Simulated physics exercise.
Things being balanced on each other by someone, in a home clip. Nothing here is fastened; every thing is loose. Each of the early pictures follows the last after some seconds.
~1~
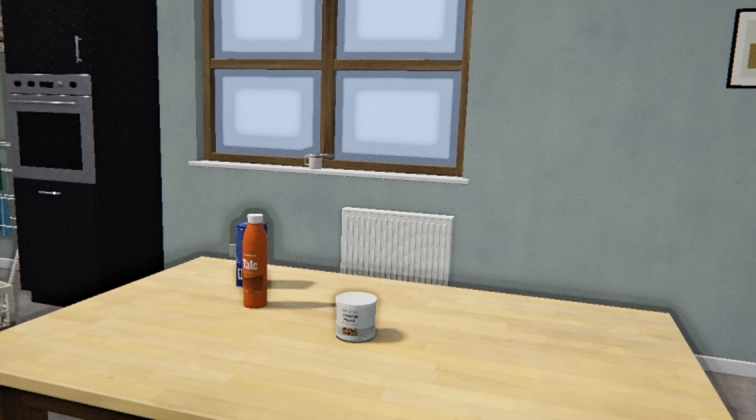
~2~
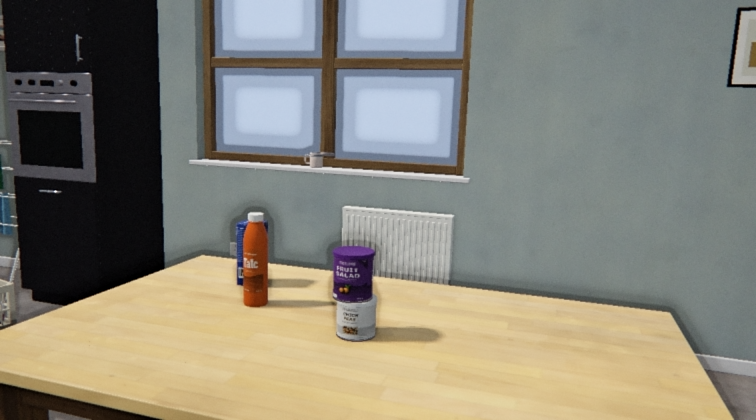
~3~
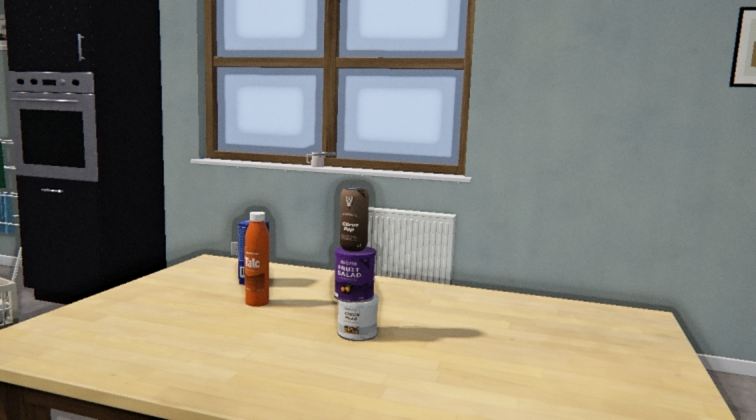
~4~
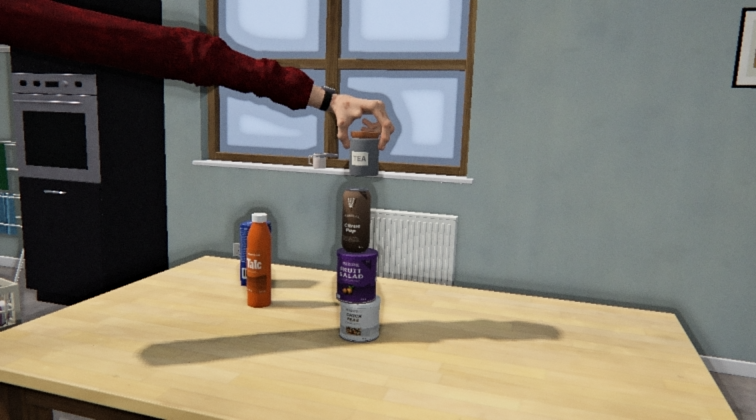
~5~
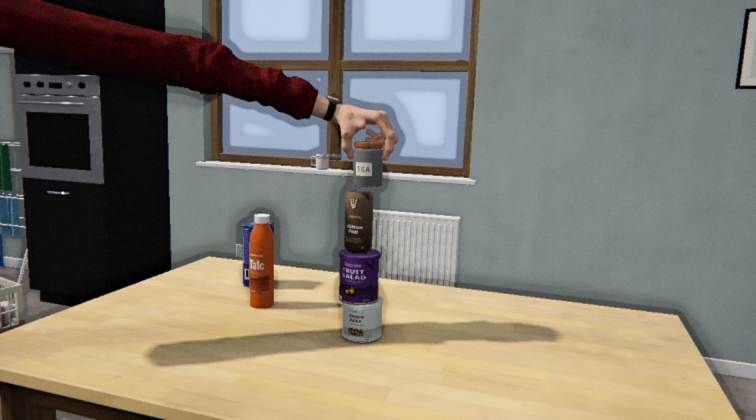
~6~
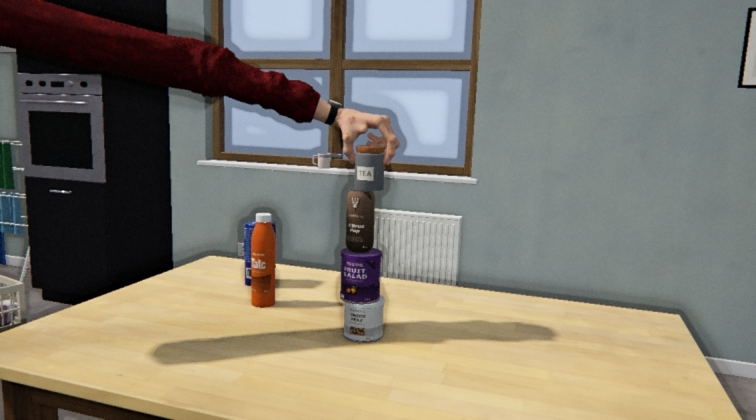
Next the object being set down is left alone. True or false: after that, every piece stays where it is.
True.
Then, 0.20 s on from there, no change.
Then, 0.50 s on from there, grey jar resting near (370, 168).
In the end, all 6 unmoved. At the end, from the last picture's camera, grey jar near (370, 168). The pile holds.
